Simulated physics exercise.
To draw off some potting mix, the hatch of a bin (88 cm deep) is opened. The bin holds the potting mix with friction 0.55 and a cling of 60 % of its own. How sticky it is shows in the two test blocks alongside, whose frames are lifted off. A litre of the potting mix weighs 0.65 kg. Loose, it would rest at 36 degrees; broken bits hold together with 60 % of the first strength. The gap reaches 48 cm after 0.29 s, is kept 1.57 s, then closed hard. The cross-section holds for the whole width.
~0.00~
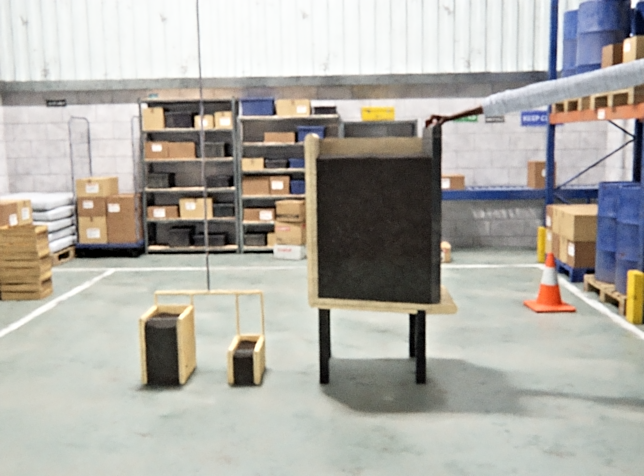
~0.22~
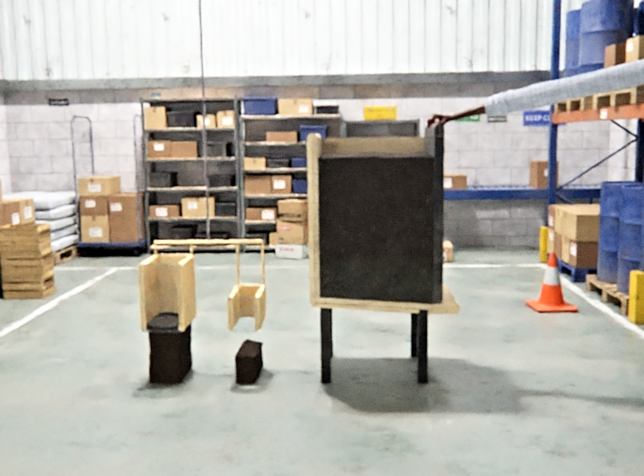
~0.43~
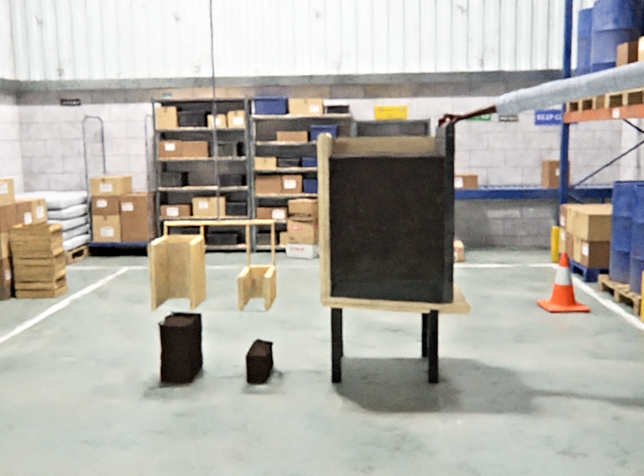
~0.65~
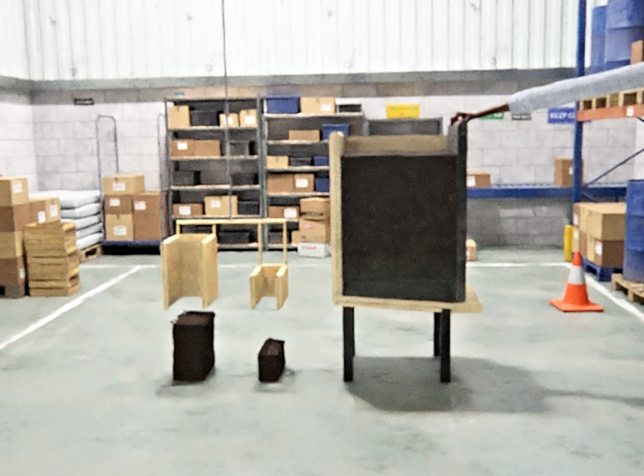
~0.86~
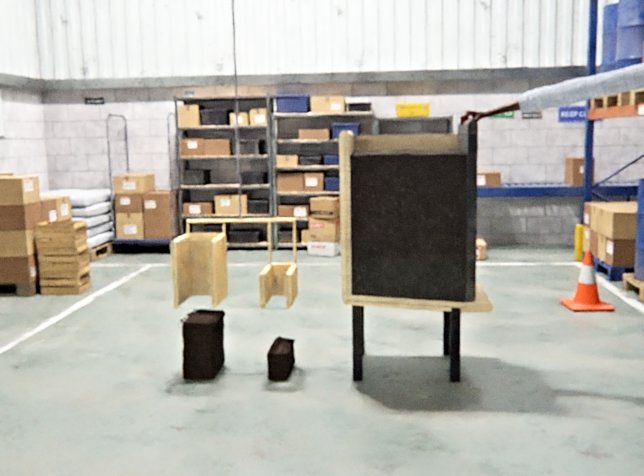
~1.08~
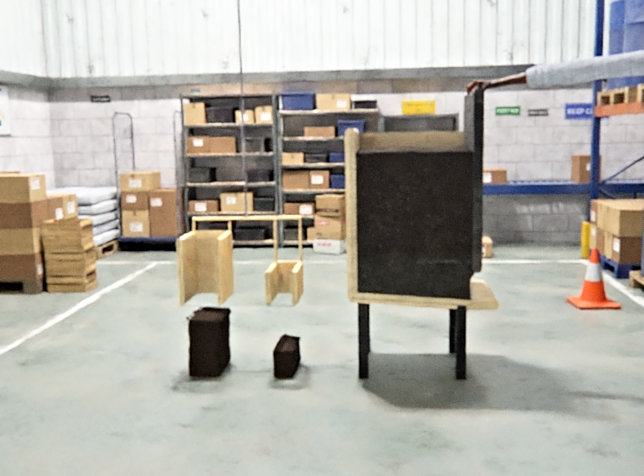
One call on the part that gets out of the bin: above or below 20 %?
The result is below 20 %.
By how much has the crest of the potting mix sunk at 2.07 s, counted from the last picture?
Some 0 cm.
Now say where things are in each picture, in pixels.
Top of the hatch at (437, 129), not yet moved; highest point of the potting mix at (324, 159); test blocks 36 cm, 17 cm high (left to right), in the first frame.
Top of the hatch at (440, 128), not yet moved; highest point of the potting mix at (326, 158); test blocks 36 cm, 17 cm high (left to right), in the second frame.
Top of the hatch at (450, 127), not yet moved; highest point of the potting mix at (337, 158); test blocks 36 cm, 17 cm high (left to right), in the third frame.
Top of the hatch at (463, 126), not yet moved; highest point of the potting mix at (349, 157); test blocks 36 cm, 17 cm high (left to right), in the fourth frame.
Top of the hatch at (473, 125), not yet moved; highest point of the potting mix at (358, 156); test blocks 36 cm, 17 cm high (left to right), in the fifth frame.
Top of the hatch at (479, 93), moved 16 cm; highest point of the potting mix at (364, 153); test blocks 36 cm, 17 cm high (left to right), in the sixth frame.
By 1.53 s, the hatch is 48 cm open and 0 % is out.
By 2.07 s, the hatch is 48 cm open and 0 % is out.
By 2.60 s, the hatch is 48 cm open and 0 % is out.
By 3.14 s, the hatch is 12 cm open and 2 % is out.
By 3.63 s, at the end, the hatch is shut and 2 % is out.
